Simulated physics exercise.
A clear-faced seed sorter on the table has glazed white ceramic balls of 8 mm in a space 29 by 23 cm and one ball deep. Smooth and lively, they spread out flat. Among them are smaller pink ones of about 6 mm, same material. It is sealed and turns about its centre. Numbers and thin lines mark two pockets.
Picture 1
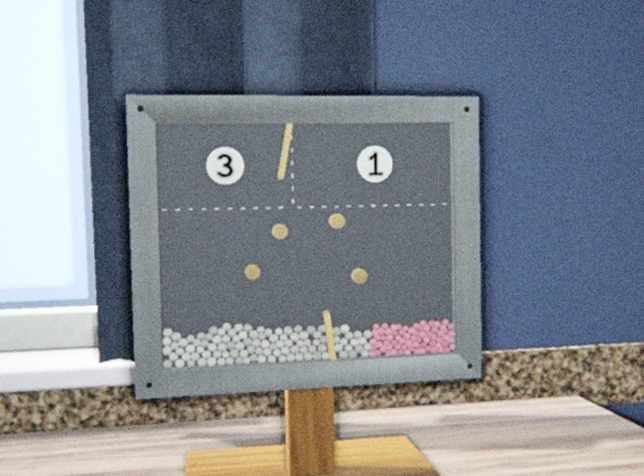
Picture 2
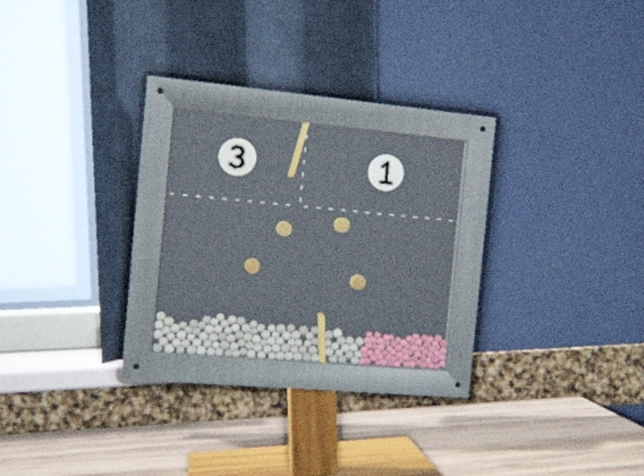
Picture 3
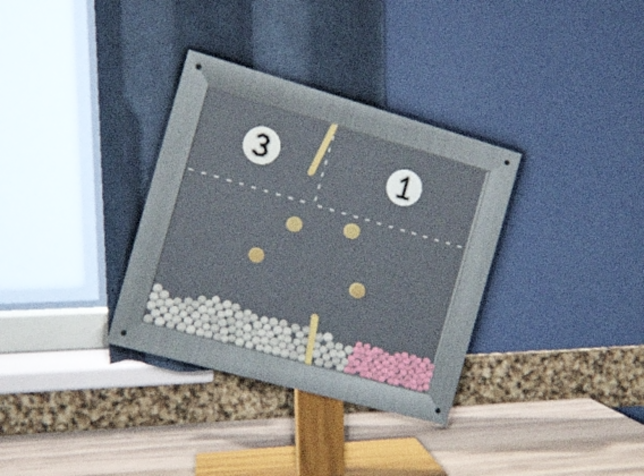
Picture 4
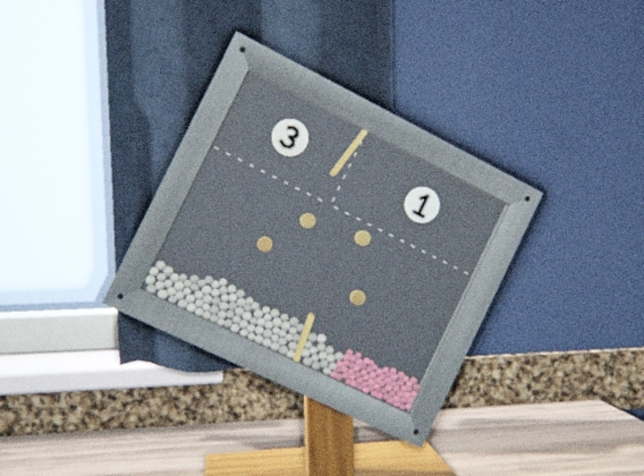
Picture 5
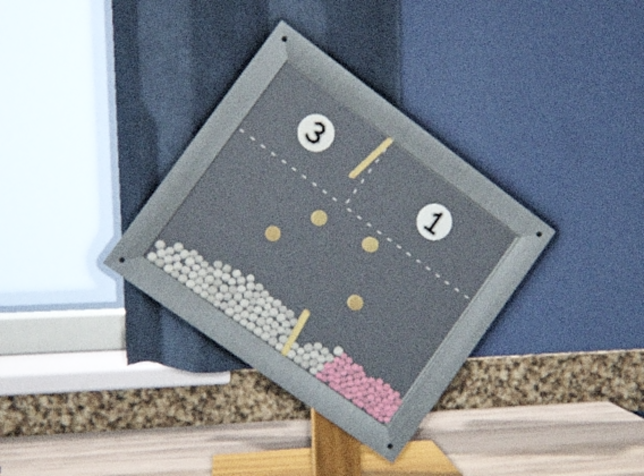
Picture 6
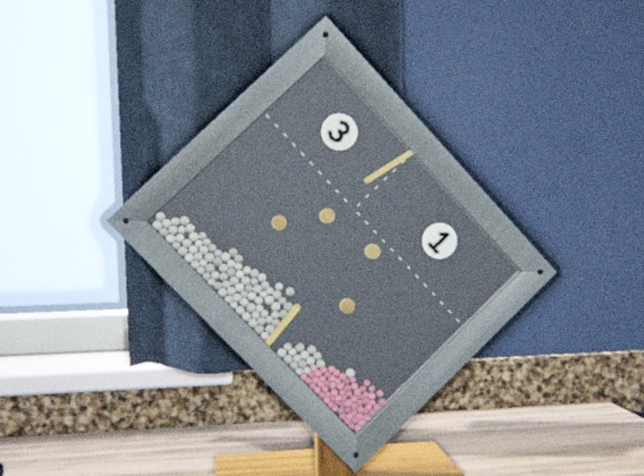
On a pale wooden tabletop before a blue wall, beside a bright window and dark curtain, a fixed camera looks straight on. A grey-framed, clear-faced sorter on a wooden stand holds four tan pegs, two short strips, numbered white discs, and a low bed of white balls with pink ones at right. The sorter turns steadily clockwise, its balls leaning into a slope, some white ones banking against the lower strip.
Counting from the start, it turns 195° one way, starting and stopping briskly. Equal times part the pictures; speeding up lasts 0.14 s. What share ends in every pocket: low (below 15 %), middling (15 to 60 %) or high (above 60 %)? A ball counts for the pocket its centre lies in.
Pocket 1: High, pocket 3: Low.
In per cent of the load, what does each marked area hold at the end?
Pocket 1: 100; pocket 3: 0.
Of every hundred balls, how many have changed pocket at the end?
Some 100 per cent.
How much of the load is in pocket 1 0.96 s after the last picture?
Roughly 15 per cent.
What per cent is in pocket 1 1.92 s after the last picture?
Roughly 65 per cent.
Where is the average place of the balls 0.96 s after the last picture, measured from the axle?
About 6 cm left and 10 cm below.
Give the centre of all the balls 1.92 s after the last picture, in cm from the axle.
About 8 cm left and 9 cm below.
Then, 0.96 s after the last picture, it stands 101° clockwise; the balls' middle is 6 cm left of and 10 cm below the centre; no. 1, 15 %.
Then, 1.92 s after the last picture, it stands 153° clockwise; the balls' middle is 8 cm left of and 9 cm below the centre; no. 1, 65 %.
Then, 2.75 s after the last picture, it has come round 195° clockwise; the balls' middle is 9 cm left of and 6 cm below the centre; no. 1, 100 %.
All still 3.5 s after it, it has come round 195° clockwise; no. 1, 100 %, no. 3, 0 %.
